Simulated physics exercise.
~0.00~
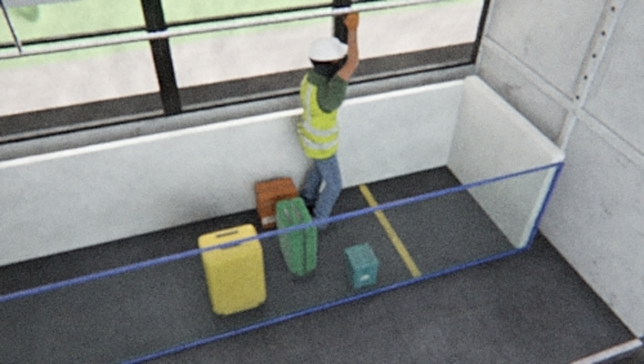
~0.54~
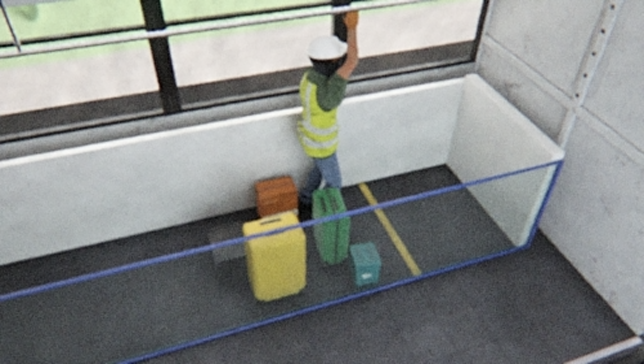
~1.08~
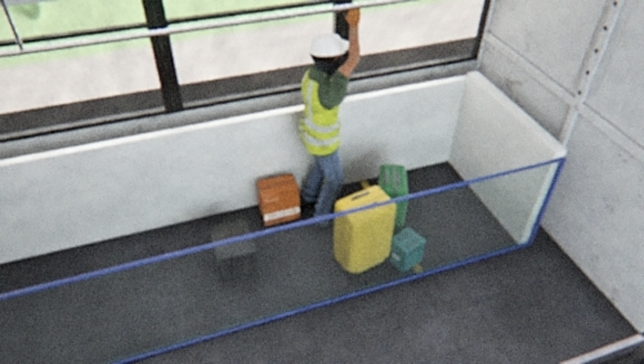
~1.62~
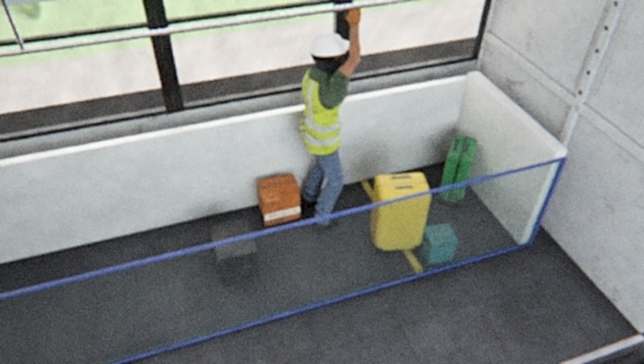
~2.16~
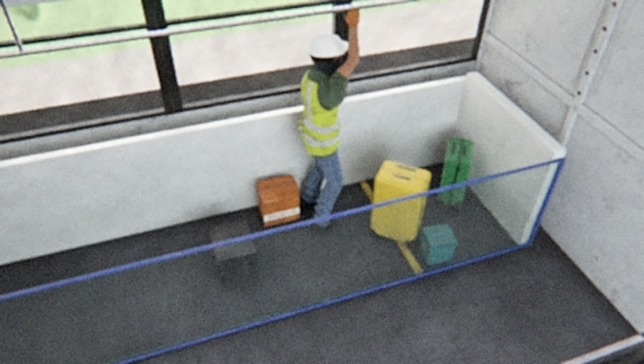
At first, a passenger in a white helmet and yellow vest stands by the window of a bus bay, one arm raised to a rail, with a yellow case, a green case, a teal tub and an orange carton on the dark floor. The two cases slide right, the green one nearing the yellow line. Both keep sliding, and the teal tub moves right too. The green case crosses the line and reaches the far right, near the end wall. Finally everything rests upright, the tub beyond the line, while the carton, a dark crate and the passenger have stayed put.
